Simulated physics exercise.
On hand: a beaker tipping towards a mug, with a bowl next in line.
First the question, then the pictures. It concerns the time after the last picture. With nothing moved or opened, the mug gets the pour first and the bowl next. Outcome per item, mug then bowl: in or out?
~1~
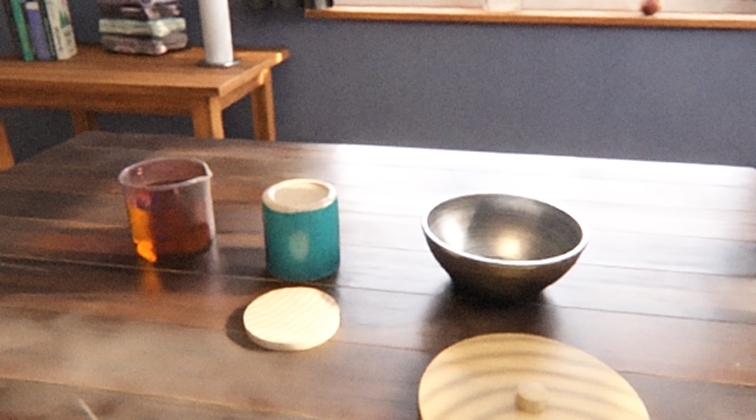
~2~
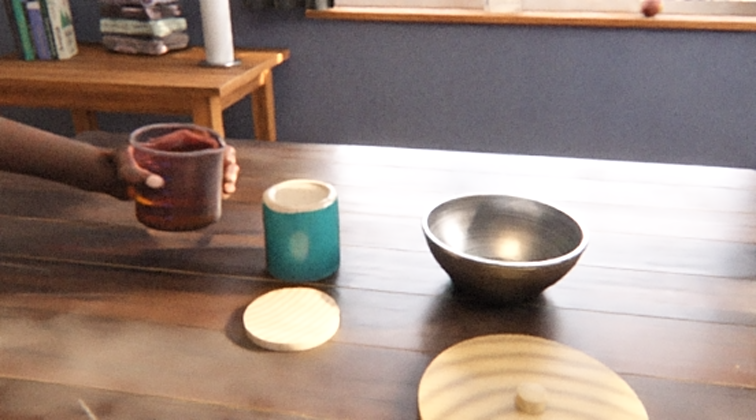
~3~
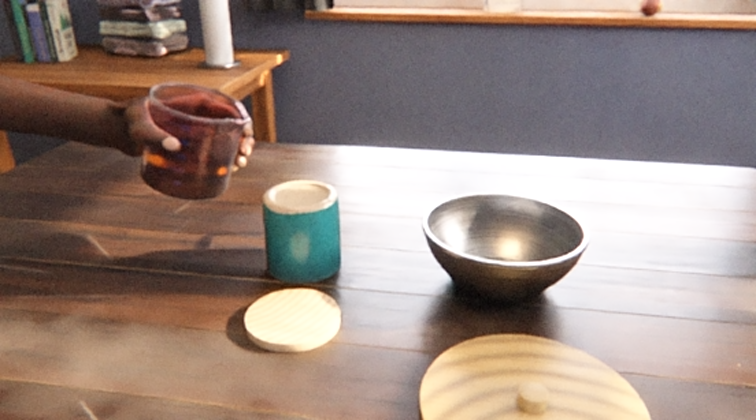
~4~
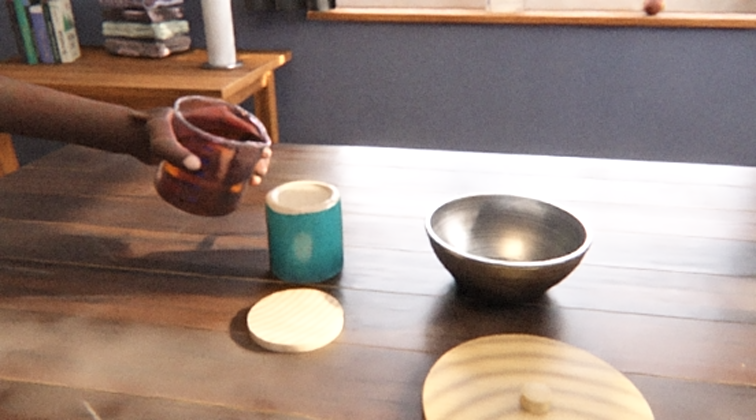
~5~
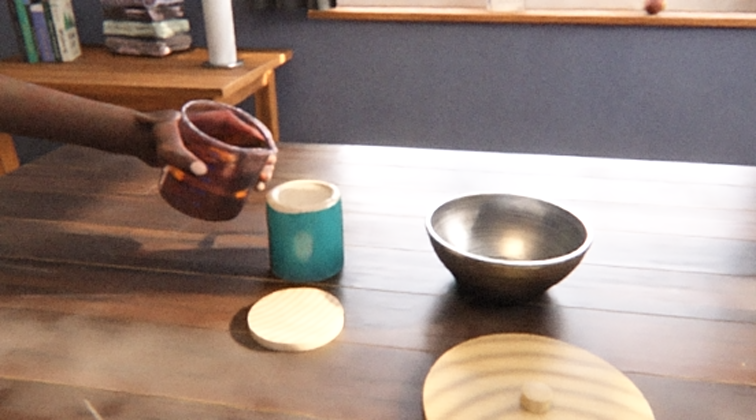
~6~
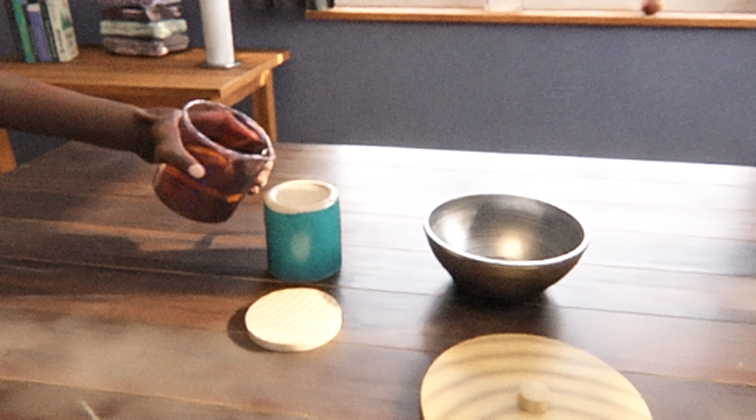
My prediction: The mug will end up with nothing; the bowl will end up with some.
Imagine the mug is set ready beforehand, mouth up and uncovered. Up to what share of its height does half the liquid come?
Estimated level: 55 % of height.
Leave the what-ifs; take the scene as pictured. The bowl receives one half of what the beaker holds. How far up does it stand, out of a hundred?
Near 35 in a hundred.
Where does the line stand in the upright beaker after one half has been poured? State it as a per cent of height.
I make it close to 35 per cent.
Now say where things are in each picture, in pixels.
All stand on the top; beaker (170, 207) about two thirds full; mug (302, 231) upside down; bowl (499, 255) open, in the first picture.
The hand lifts the beaker; beaker about two thirds full, surface at (178, 162); mug (302, 232) upside down, in the second picture.
Tilting; beaker (192, 140) about two thirds full; bowl (500, 256) open, in the third picture.
No stream yet; beaker (209, 155) tipped 25° with all of its load; mug (305, 233) upside down, in the fourth picture.
Still nothing leaves it; beaker (215, 160) tipped 25° with all of its load; bowl (503, 255) open, in the fifth picture.
On the point of pouring; beaker (212, 162) tipped 30° with all of its load; mug (304, 232) upside down; bowl (501, 255) open, in the sixth picture.
Soon after, it runs off the upturned base of the mug.
Later, the apple juice goes into the bowl.
In the end, the mug is empty, in a puddle; the bowl has its share inside.
